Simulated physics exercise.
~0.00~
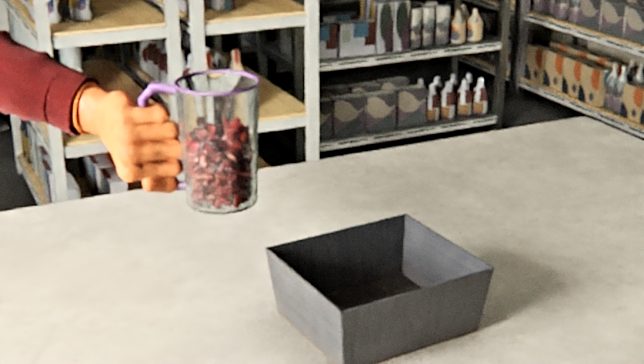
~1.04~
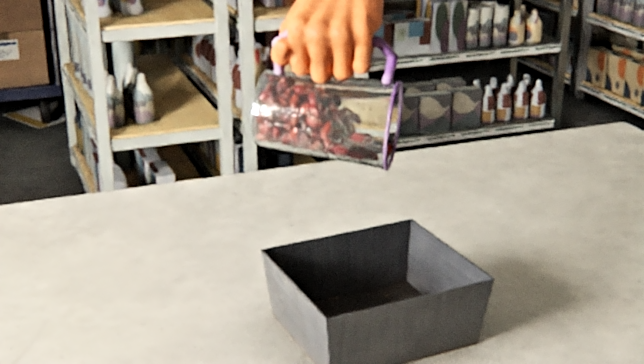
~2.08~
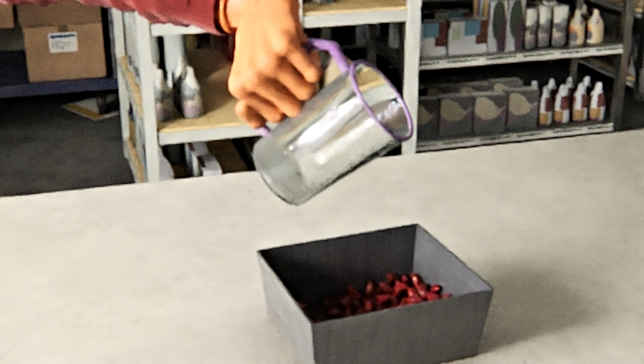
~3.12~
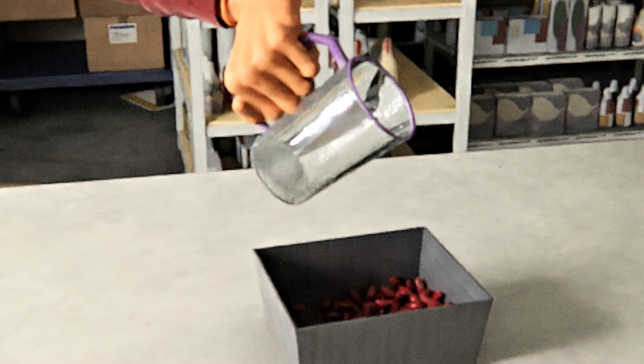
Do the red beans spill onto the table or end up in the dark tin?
The red beans end up in the dark tin, with the cup left empty above it.
